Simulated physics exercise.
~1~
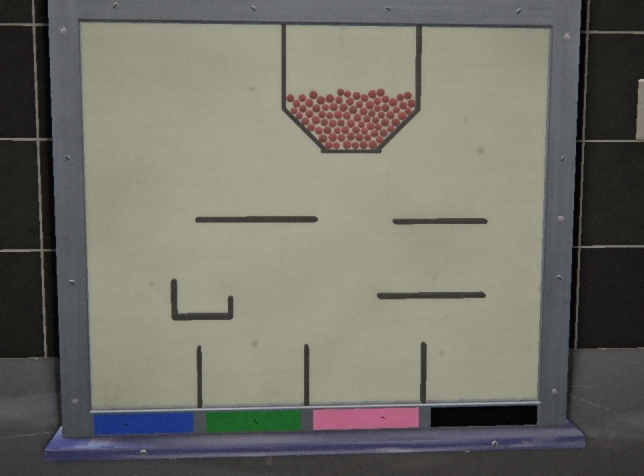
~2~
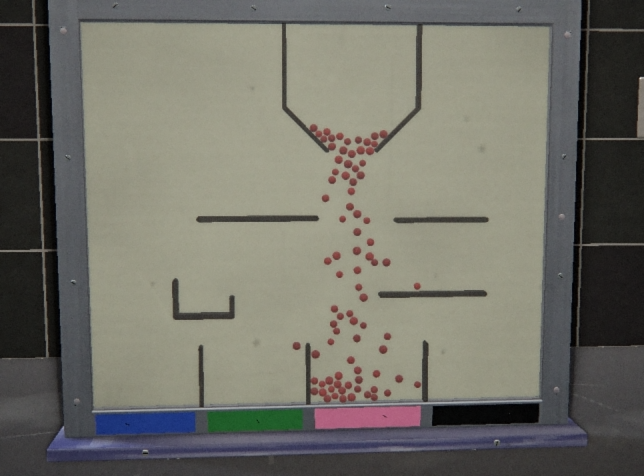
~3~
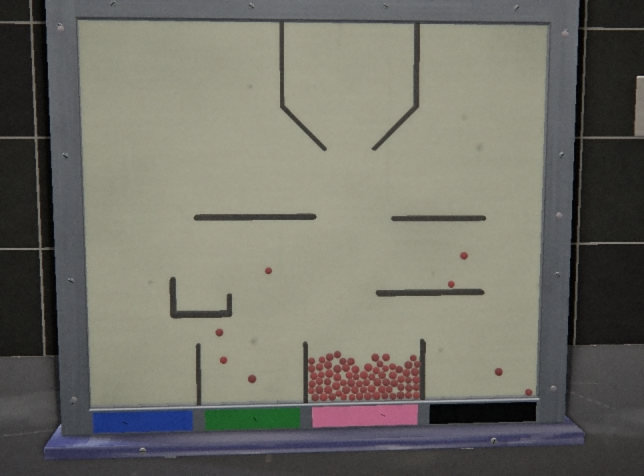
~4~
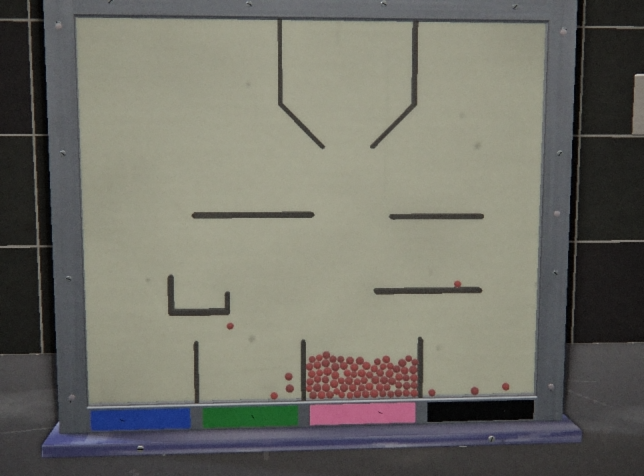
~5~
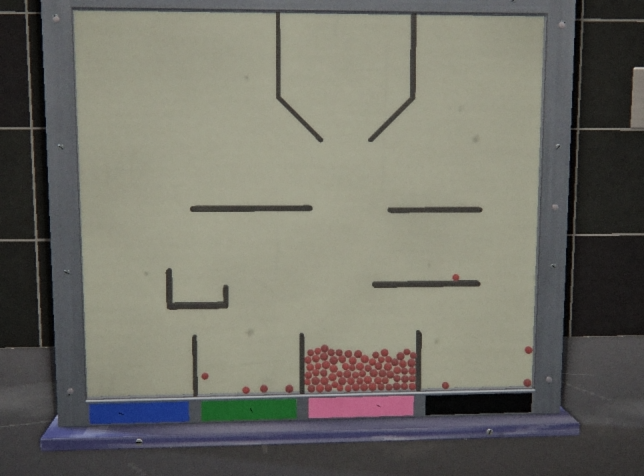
Against a dark tiled wall, a shallow upright case holds a hopper of small red beads above fixed ledges and four bins coloured blue, green, pink and black. The hopper's bottom opens and the beads pour down in a narrow stream between the upper ledges, piling up in the pink bin. Once the hopper is empty, a few stragglers scatter to both sides, dropping toward the green and black bins. At the end, most beads lie heaped in pink, a few are in green and black, one sits on the lower right ledge, and blue stays empty.
